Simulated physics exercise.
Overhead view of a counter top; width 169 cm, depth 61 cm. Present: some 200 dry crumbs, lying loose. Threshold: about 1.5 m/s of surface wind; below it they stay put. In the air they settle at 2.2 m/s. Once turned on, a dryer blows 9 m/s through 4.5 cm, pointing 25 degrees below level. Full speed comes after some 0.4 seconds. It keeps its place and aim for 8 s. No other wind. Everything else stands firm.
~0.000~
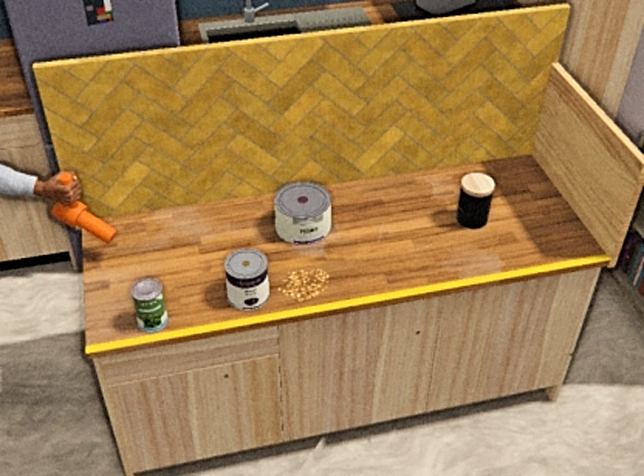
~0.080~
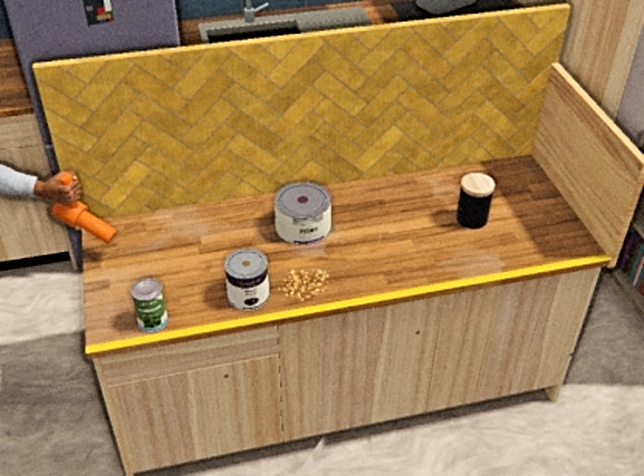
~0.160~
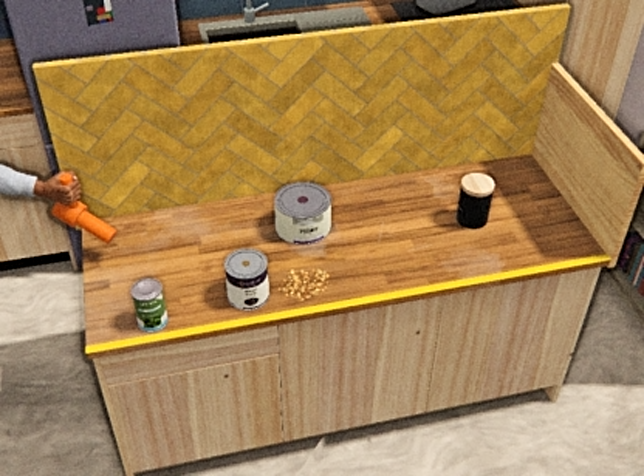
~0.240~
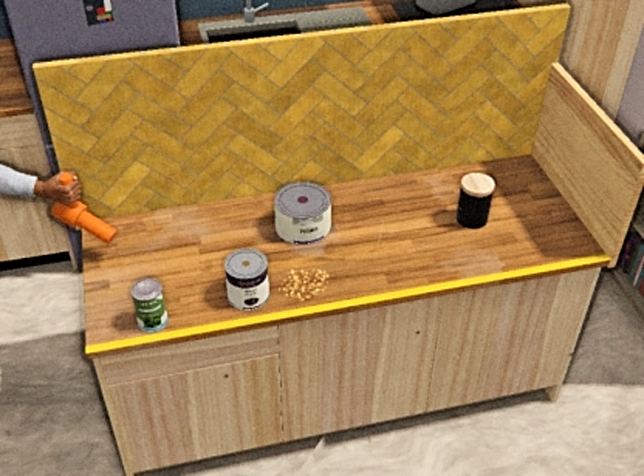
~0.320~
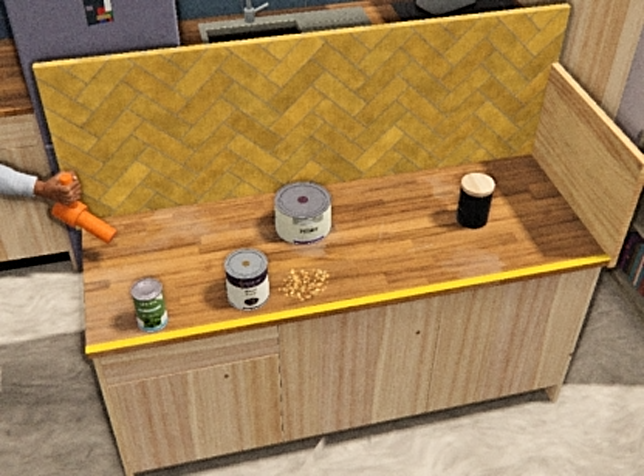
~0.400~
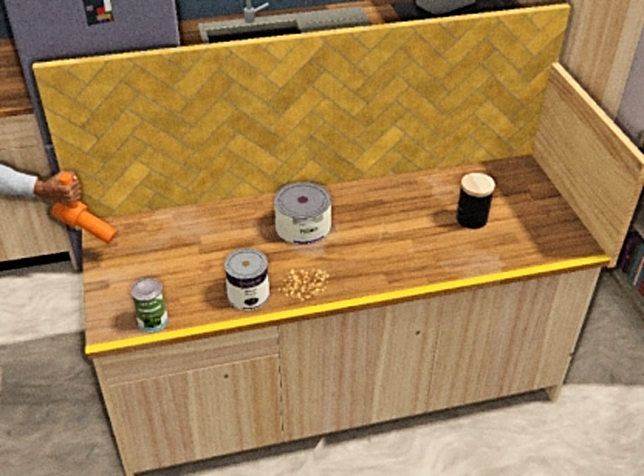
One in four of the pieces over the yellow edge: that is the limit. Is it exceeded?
The loss over that edge stays within a quarter.
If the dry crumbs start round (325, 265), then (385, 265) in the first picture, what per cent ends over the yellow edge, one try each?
It goes 20 % first, then 30 %.
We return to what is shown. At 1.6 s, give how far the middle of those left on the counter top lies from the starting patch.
Roughly 0 cm.
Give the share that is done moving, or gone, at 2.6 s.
Near 30 %.
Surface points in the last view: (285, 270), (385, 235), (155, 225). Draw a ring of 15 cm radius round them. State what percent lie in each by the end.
Roughly 60 %, 0 % and 0 %, in that order.
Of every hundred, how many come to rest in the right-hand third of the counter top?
Roughly 10 in a hundred.
After 1.6 s, 78 % are on the move or not yet settled, 0 % are over the yellow edge; the middle of those still in play is near (310, 288).
After 2.6 s, 72 % are on the move or not yet settled, 4 % are over the yellow edge; the middle of those still in play is near (309, 289).
After 4.4 s, 67 % are on the move or not yet settled, 6 % are over the yellow edge; the middle of those still in play is near (309, 289).
After 8.0 s, at the end, 10 % are over the yellow edge; the middle of those still in play is near (309, 290).
